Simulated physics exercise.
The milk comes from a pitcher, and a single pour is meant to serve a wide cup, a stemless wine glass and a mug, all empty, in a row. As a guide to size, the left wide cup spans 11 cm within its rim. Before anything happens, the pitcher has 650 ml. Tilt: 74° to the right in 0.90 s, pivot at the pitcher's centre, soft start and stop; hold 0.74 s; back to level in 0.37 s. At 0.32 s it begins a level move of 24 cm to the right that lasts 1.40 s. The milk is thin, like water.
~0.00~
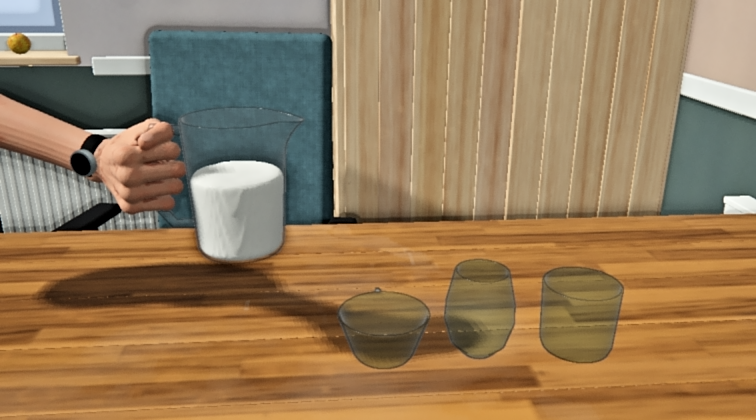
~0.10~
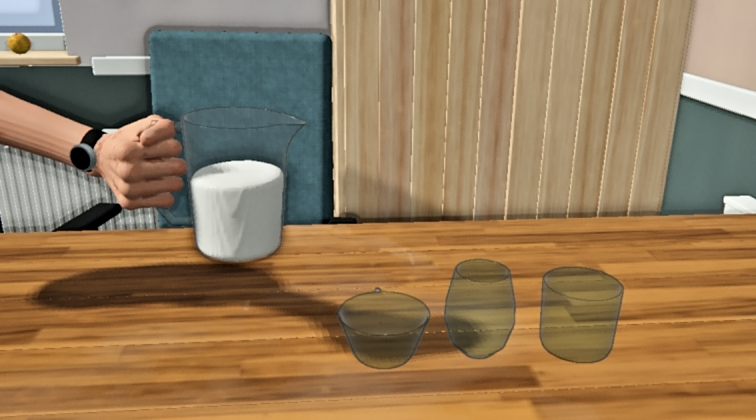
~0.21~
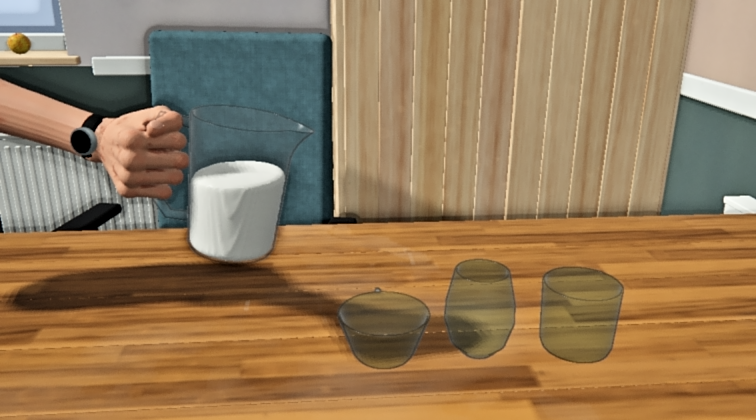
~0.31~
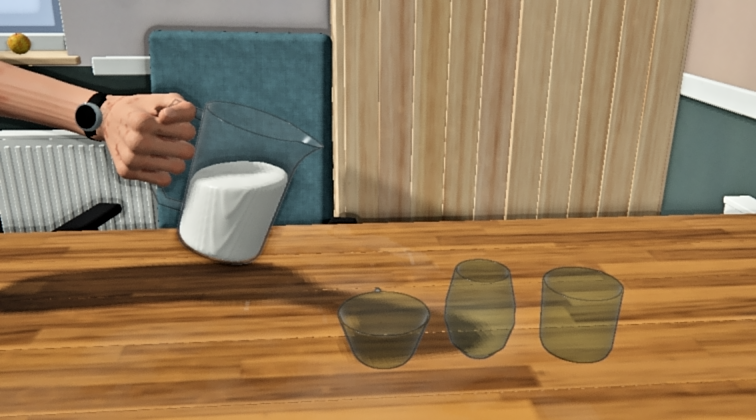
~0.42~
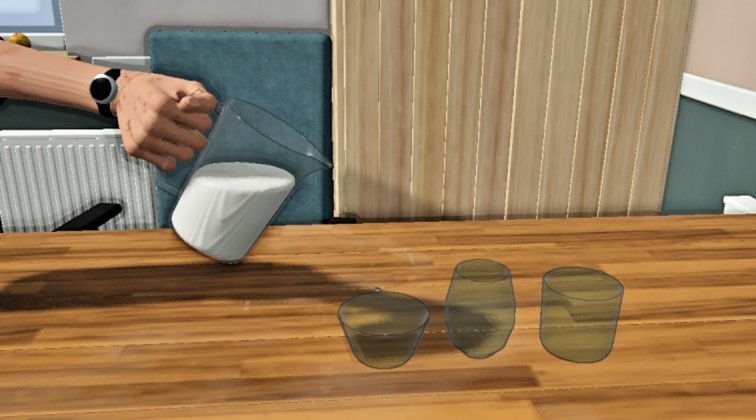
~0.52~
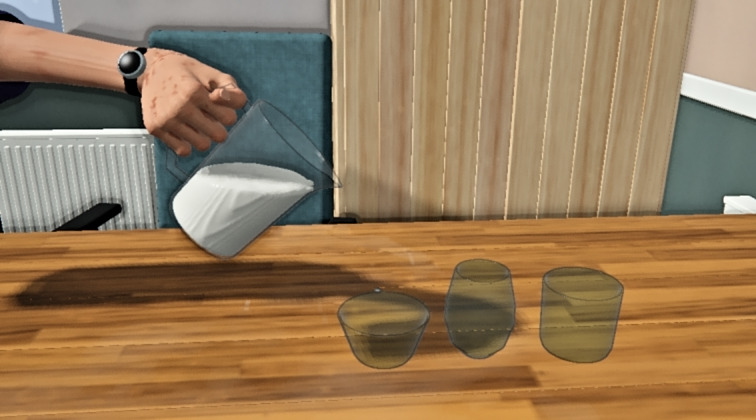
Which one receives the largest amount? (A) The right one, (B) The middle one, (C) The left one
Answer: A.
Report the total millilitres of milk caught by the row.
190 ml or so, all told.
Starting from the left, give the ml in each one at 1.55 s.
Left to right: Roughly 10 ml, 70 ml, 40 ml.
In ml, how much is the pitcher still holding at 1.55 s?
230 ml.
After 0.94 s the tilt is 74° and from the left they hold 10 ml, 0 ml, 0 ml, the pitcher 495 ml, and 30 ml is on the table.
After 1.24 s the tilt is 74° and from the left they hold 10 ml, 110 ml, 0 ml, the pitcher 320 ml, and 110 ml is on the table.
After 1.55 s the tilt is 74° and from the left they hold 10 ml, 75 ml, 40 ml, the pitcher 230 ml, and 260 ml is on the table.
After 1.90 s the tilt is 15° and from the left they hold 10 ml, 75 ml, 100 ml, the pitcher 190 ml, and 270 ml is on the table.
In the end from the left they hold 10 ml, 75 ml, 105 ml, the pitcher 190 ml, and 270 ml is on the table.
